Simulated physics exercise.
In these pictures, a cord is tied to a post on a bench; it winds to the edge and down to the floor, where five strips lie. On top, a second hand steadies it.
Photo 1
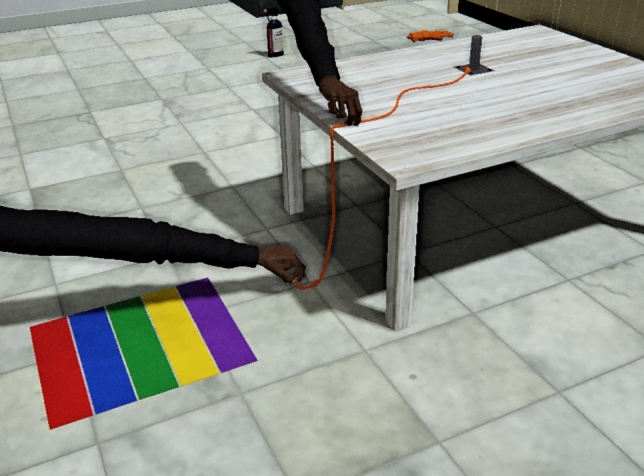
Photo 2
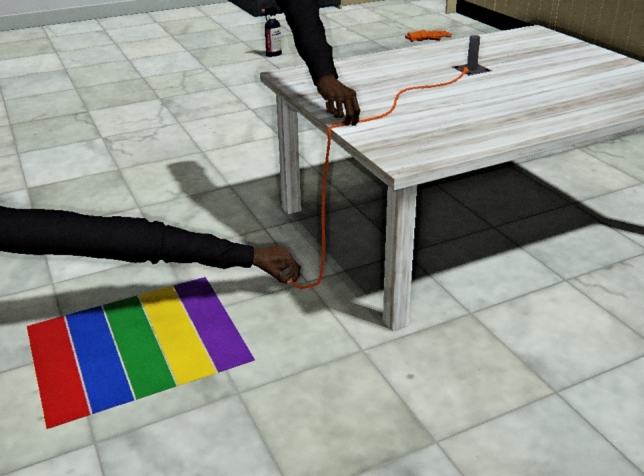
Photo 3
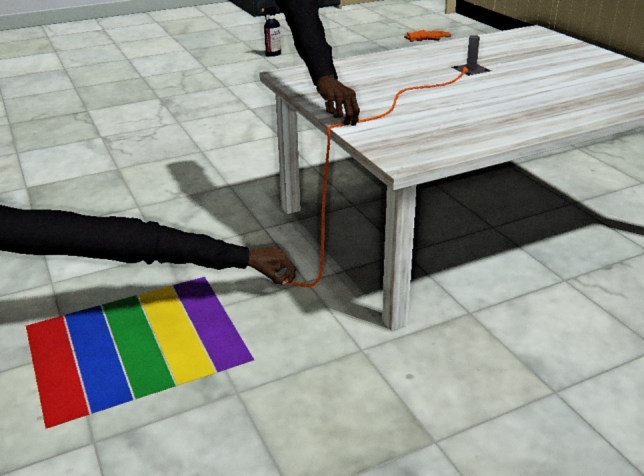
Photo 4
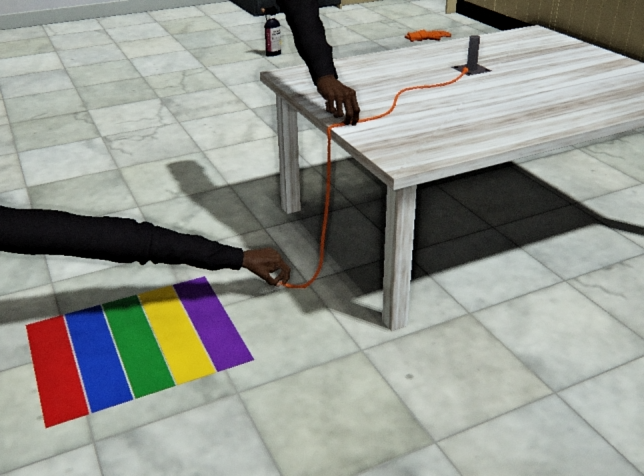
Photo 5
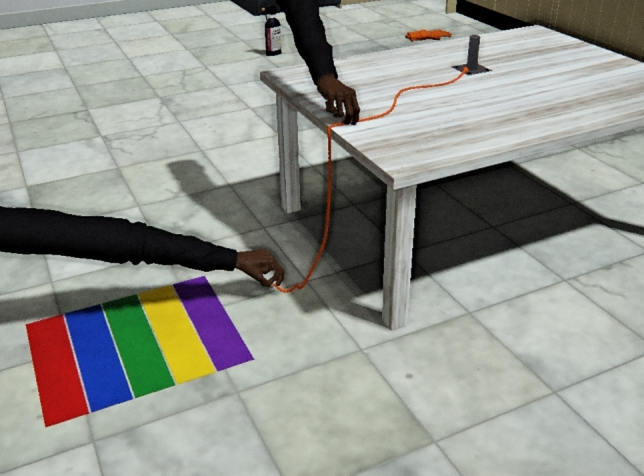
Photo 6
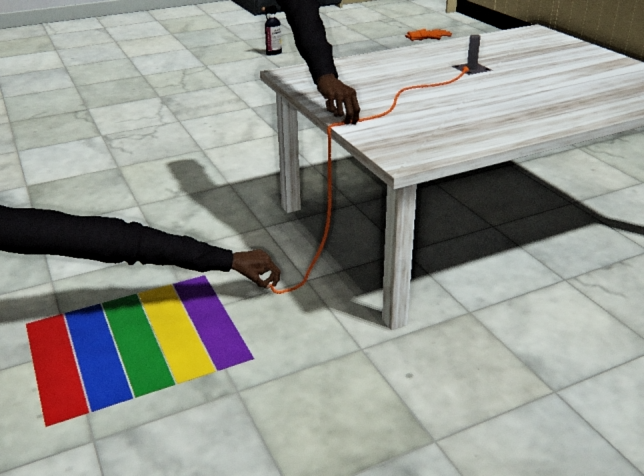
To begin with, an orange cord runs from a post across a wooden table and over its edge, with one hand at the edge and another holding the low end near five coloured strips. The lower hand then draws the end slightly left, toward the purple strip, while the upper hand stays put.
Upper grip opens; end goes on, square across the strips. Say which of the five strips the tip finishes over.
Yellow.
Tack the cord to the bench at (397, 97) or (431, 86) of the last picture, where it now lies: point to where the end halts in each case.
First (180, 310), then (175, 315).
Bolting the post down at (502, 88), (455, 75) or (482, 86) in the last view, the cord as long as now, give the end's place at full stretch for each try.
Try by try: (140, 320), (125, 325) and (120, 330).
A little later, end near (230, 297); short of the strips.
Next, end near (191, 308); over purple.
When it is tight, end near (167, 314); over yellow. Over yellow.
